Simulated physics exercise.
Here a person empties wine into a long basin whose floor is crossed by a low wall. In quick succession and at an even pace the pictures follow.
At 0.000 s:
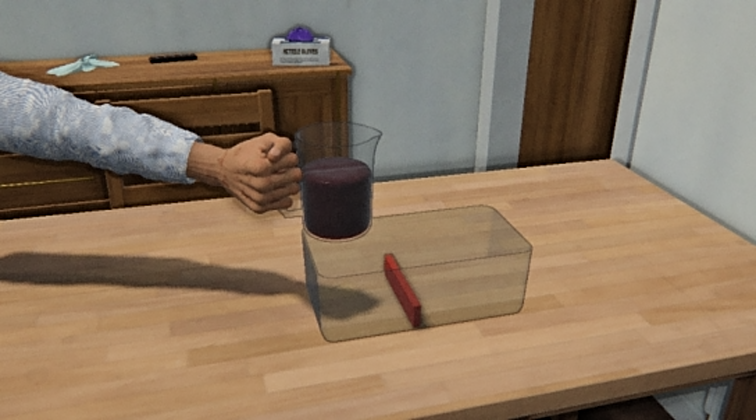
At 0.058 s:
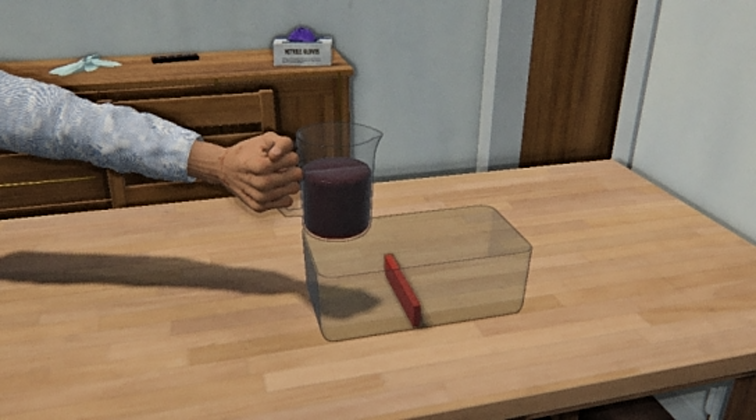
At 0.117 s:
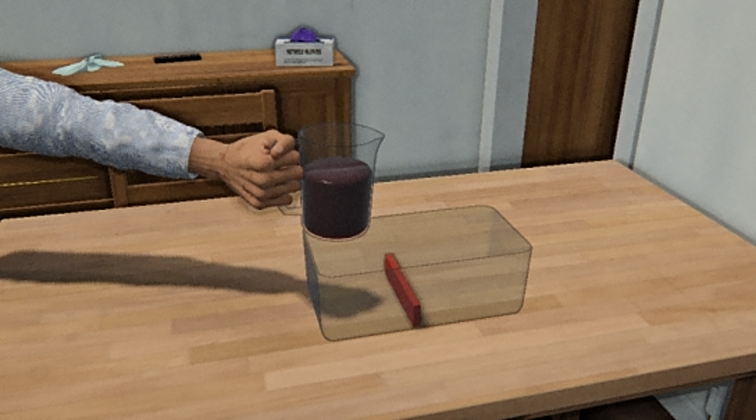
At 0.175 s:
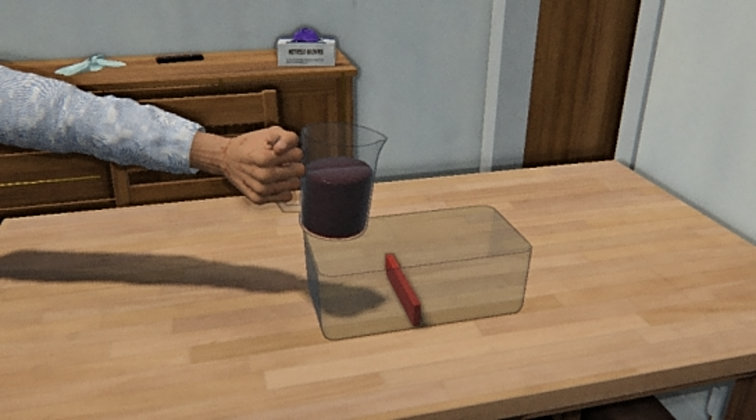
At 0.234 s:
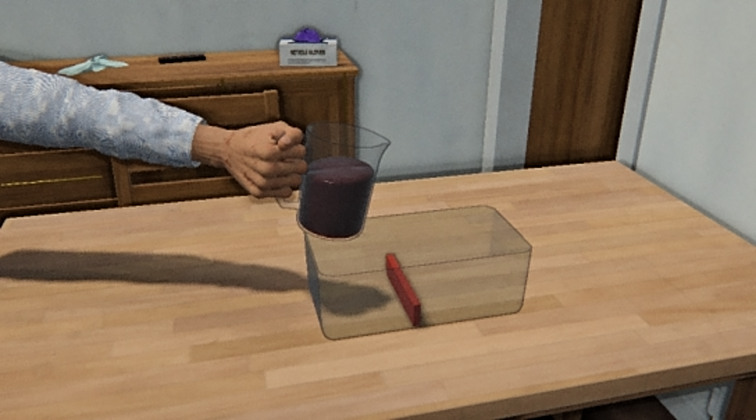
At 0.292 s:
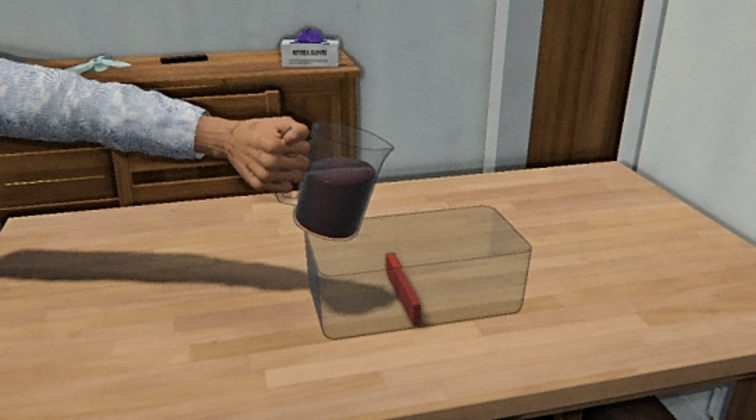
An arm in a pale blue patterned sleeve reaches in from the left over a light wooden table, seen from slightly above, with a brown cabinet and pale wall behind. Its fist grips a clear jug of dark purple wine above the left end of a long transparent basin with a low red wall across its floor. The jug tilts slightly rightward, slowly then faster, while the basin stays still and the background shifts very slightly.
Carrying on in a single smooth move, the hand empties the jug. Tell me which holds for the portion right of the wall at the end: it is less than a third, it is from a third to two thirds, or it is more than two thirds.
Most likely the right of the wall will hold upwards of two thirds.
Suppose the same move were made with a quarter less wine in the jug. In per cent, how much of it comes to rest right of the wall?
Roughly 75 in a hundred.
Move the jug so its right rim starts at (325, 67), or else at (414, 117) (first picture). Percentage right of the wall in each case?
First about 15, then 90 per cent.
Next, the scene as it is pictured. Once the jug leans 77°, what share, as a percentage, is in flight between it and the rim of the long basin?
Around 10 in a hundred, more or less.
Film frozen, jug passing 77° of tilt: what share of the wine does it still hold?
It still holds close to 90 per cent at that lean.
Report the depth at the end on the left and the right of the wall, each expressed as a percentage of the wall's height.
The left part 20 per cent, the right part 50.
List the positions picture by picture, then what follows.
In the first picture, tilt 0°; pouring edge (382, 132); surface from (300, 171) to (370, 165); the long basin's rim runs from (309, 252) to (512, 227); the wall's top is at (402, 280).
In the second picture, tilt 1°; pouring edge (382, 132); surface from (301, 171) to (369, 165).
In the third picture, tilt 3°; pouring edge (384, 134); surface from (302, 171) to (370, 165).
In the fourth picture, tilt 6°; pouring edge (387, 136); surface from (303, 171) to (371, 166).
In the fifth picture, tilt 11°; pouring edge (390, 141); surface from (304, 171) to (373, 166).
In the sixth picture, tilt 17°; pouring edge (394, 146); surface from (305, 173) to (375, 166).
After 0.71 s the tilt is 77° and 90 per cent is still to pour, 0 is left of the wall and 1 right of it.
After 1.02 s the tilt is 112° and 24 per cent is still to pour, 6 is left of the wall and 60 right of it.
After 1.34 s the tilt is 118° and 0 per cent is still to pour, 19 is left of the wall and 80 right of it.
After 1.69 s the tilt is 118° and 0 per cent is still to pour, 20 is left of the wall and 79 right of it.
In the end 20 per cent lies left of the wall, 80 right of it and 1 outside.
